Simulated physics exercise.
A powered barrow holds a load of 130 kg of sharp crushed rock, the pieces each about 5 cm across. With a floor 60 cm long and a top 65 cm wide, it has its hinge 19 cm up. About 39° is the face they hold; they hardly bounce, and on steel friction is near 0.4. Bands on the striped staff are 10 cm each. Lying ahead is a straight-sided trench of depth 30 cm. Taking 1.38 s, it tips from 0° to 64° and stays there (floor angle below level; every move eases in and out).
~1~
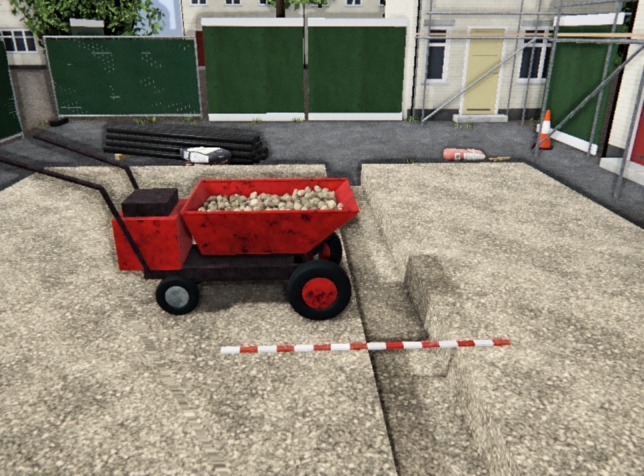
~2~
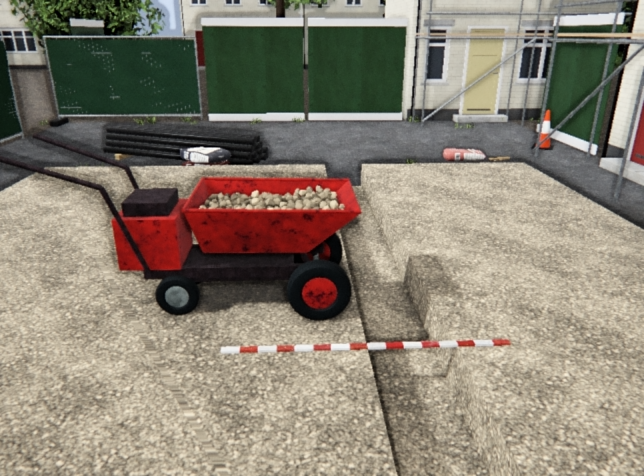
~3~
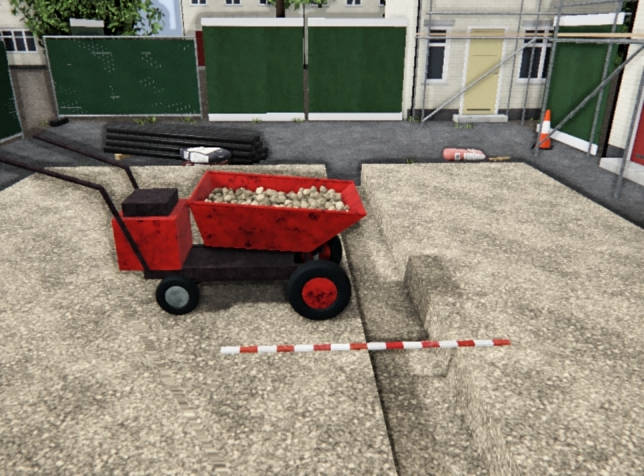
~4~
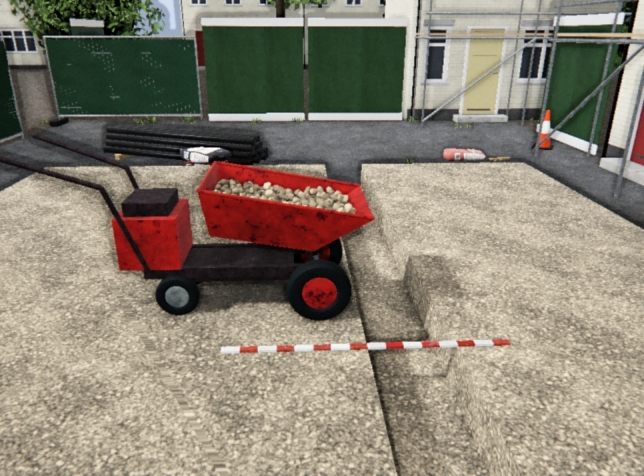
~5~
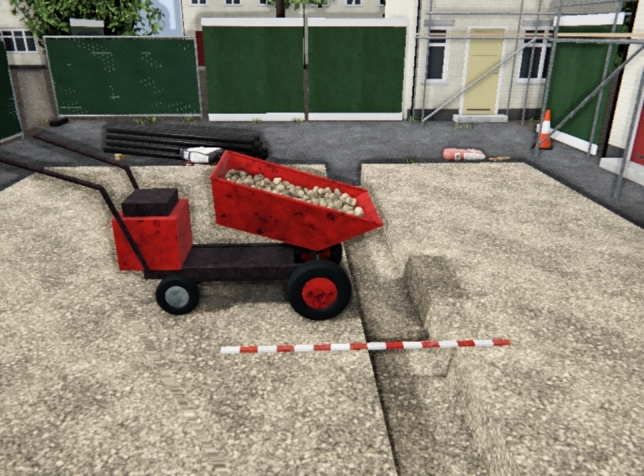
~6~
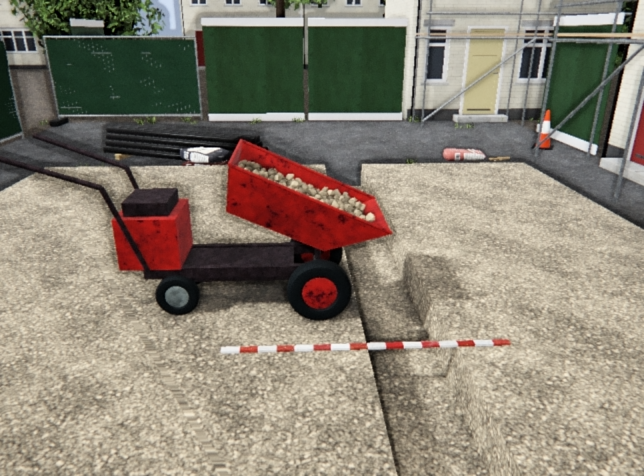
The clip opens on a red powered barrow loaded with pale stones, standing beside a trench with a red-and-white striped staff lying across it. The tray barely moves at first, then its left end rises steadily while its right lip lowers toward the trench, the stones still inside and the wheels staying put.
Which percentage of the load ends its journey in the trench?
Roughly 73 per cent.
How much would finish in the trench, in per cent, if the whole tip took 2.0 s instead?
In that case some 75 per cent.
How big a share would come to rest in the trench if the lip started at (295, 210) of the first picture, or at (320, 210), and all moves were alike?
From the first spot near 100, from the second near 100 per cent.
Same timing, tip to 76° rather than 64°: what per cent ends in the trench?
Roughly 70 per cent would end in the trench.
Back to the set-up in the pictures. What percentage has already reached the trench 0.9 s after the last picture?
About 20%.
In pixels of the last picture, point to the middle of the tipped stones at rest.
About (416, 317).
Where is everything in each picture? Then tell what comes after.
In the first picture, lip at (359, 211), floor tilted 0°, highest stones at (316, 196).
In the second picture, the tray is at 1°, its lip at (361, 212); the top of the load is at (297, 197).
In the third picture, the tray is at 5°, its lip at (366, 214); the top of the load is at (253, 193).
In the fourth picture, lip at (374, 219), floor tilted 10°, highest stones at (238, 188).
In the fifth picture, lip at (383, 225), floor tilted 17°, highest stones at (244, 179).
In the sixth picture, the tray is at 24°, its lip at (392, 233); the top of the load is at (246, 167).
Then, 0.4 s after the last picture the floor is at 54°, 100 % in the tray; the foremost stones are at (401, 253).
Then, 0.9 s after the last picture the floor is at 64°, 77 % in the tray, 20 % in the trench, 3 % past the trench; the foremost stones are at (444, 293).
Then, 1.2 s after the last picture the floor is at 64°, 37 % in the tray, 37 % in the trench, 26 % past the trench; the foremost stones are at (481, 278).
Then, 3.2 s after the last picture the floor is at 64°, 0 % in the tray, 73 % in the trench, 27 % past the trench; the foremost stones are at (490, 270).
